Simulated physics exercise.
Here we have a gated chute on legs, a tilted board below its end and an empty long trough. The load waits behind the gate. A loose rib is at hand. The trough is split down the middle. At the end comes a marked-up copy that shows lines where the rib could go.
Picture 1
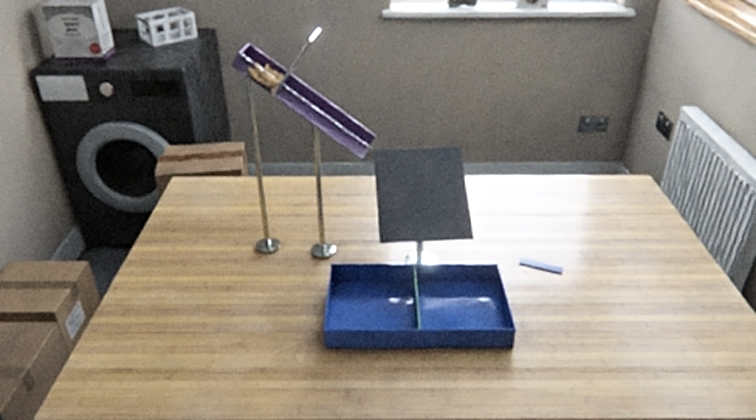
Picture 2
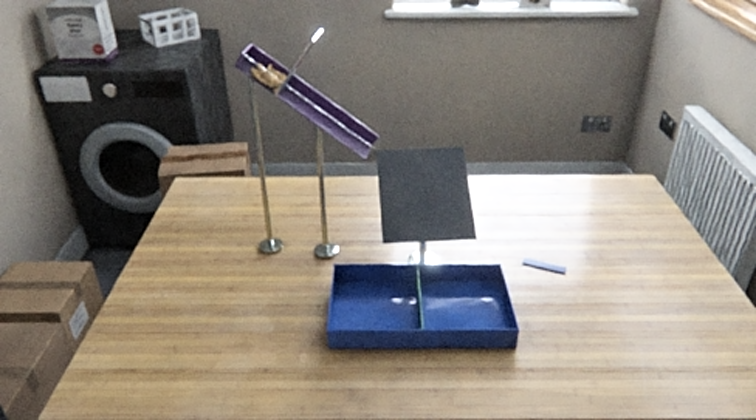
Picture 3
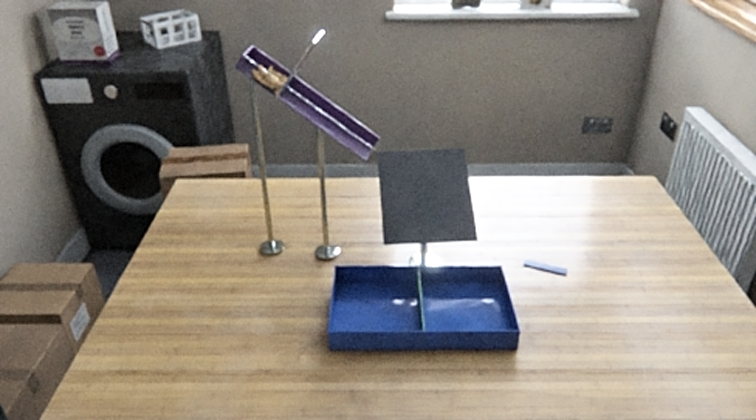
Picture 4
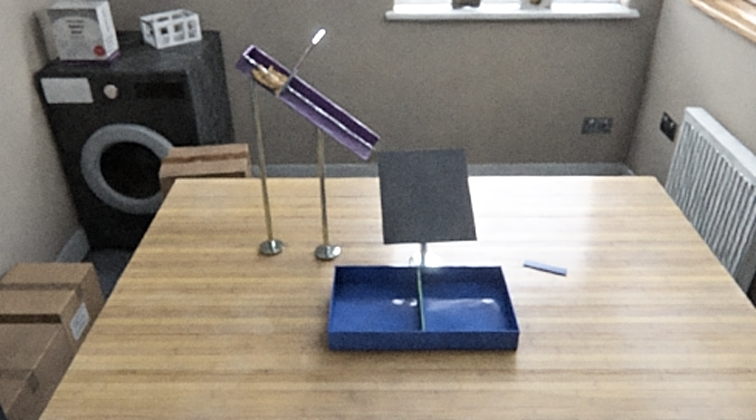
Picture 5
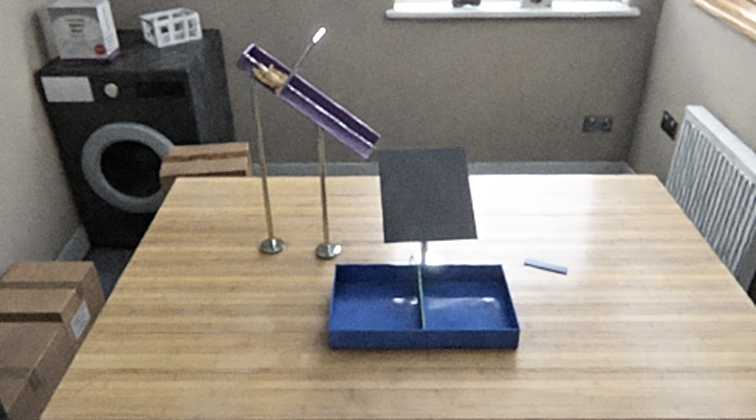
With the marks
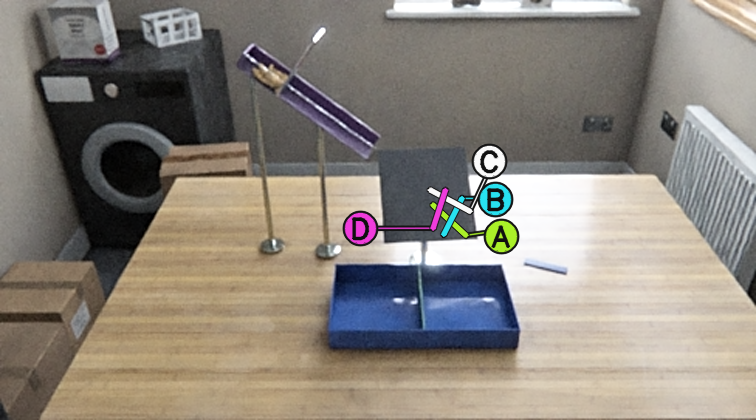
The clip shows a purple chute on metal legs holding a small tan load behind a gate, with a tilted dark board above a divided blue tray on a wooden table; apart from a slight shift of the view, nothing moves.
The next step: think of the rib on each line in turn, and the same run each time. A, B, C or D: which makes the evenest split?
Use line D.
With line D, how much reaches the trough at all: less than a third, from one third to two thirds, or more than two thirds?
Line D gives more than two thirds.
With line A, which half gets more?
More lands on the right.
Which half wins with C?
The right half.
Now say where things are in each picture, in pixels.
Load behind the gate at (271, 77), dried chickpeas; lip of the chute at (365, 153), sloping fairly steeply, in the first picture.
Middle of the board at (425, 193), tilted fairly steeply; middle of its low edge at (430, 240); of its high edge at (420, 148), in the second picture.
Front corners of the trough at (329, 331) and (520, 331); front end of its middle wall at (424, 331), in the third picture.
Middle of the load at (275, 79); lip at (369, 155), in the fourth picture.
Middle of the load at (275, 77); lip at (369, 153), in the fifth picture.
On the marked copy, line A from (432, 205) to (465, 235); line B from (461, 198) to (443, 234); line C from (430, 190) to (470, 211); line D from (445, 190) to (433, 228).
For line A, of what is caught, a stray few in the left half, nearly all in the right.
For line B, of what is caught, a small part in the left half, most in the right.
For line C, of what is caught, a small part in the left half, nearly all in the right.
For line D, of what is caught, about half in the left half, about half in the right.
